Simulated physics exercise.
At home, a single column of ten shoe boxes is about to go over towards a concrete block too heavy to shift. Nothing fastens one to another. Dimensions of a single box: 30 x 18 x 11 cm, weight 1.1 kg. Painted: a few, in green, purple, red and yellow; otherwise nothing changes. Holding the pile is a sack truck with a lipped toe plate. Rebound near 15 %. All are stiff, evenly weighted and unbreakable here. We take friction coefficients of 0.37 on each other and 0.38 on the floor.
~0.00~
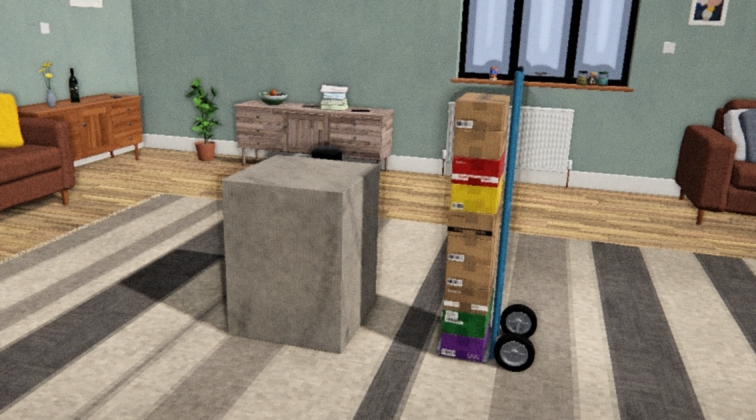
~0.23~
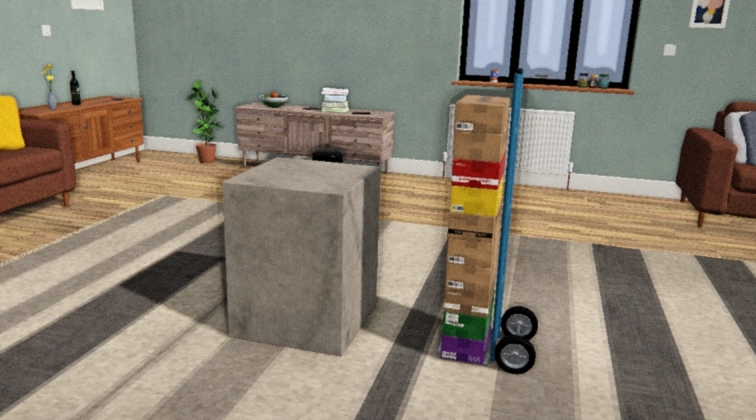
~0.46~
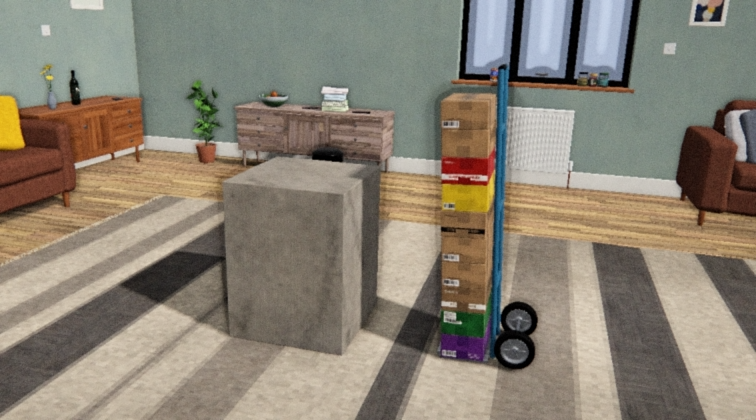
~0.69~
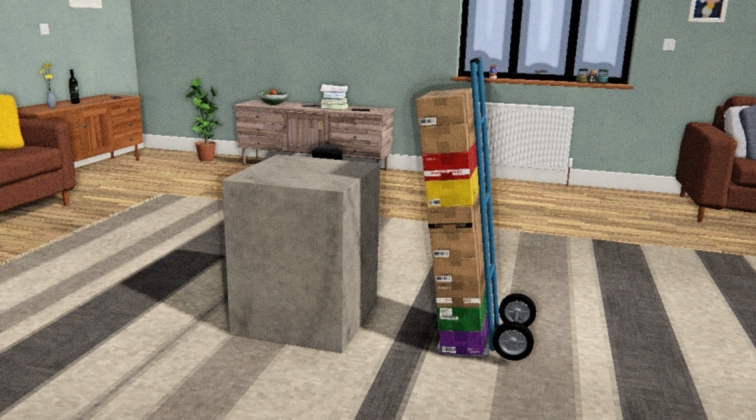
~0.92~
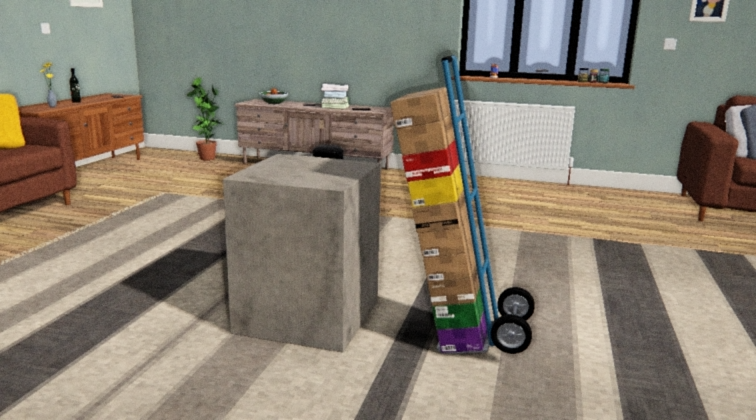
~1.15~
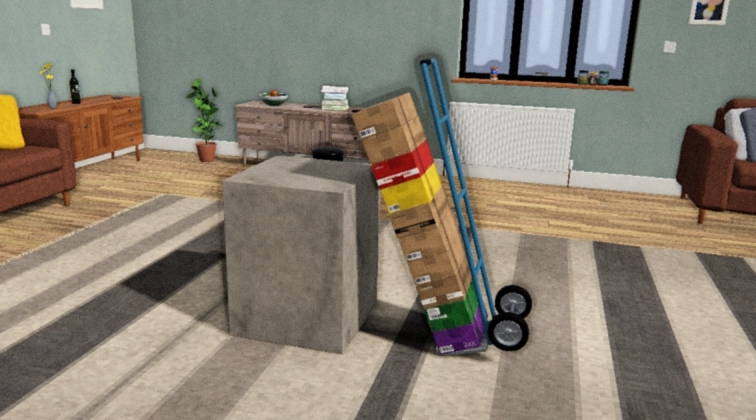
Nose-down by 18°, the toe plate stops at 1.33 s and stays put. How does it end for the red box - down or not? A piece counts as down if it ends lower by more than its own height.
It ends not down.
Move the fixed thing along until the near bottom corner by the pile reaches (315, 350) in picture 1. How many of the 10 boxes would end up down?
4 in total.
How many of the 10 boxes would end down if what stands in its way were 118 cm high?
That makes 0 in total.
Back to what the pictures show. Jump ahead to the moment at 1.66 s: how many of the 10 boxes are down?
At that moment the count is 1.
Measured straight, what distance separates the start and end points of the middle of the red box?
Some 42 centimetres.
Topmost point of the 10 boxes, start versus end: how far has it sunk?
Roughly 20 centimetres lower at the end.
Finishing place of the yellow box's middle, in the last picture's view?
Around (387, 194).
After 1.24 s, none of the 10 boxes down, 10 disturbed; red box 28° from how it stood, 50 mm lower; yellow box 28° from how it stood, 37 mm lower.
After 1.66 s, 1 of the 10 boxes down; red box 33° from how it stood, 54 mm lower; green box 33° from how it stood.
In the end (2.7 s), 2 of the 10 boxes down; red box 33° from how it stood, 54 mm lower; green box 33° from how it stood; purple box 33° from how it stood. From the last view, middles, red box near (381, 168), green box near (440, 303).
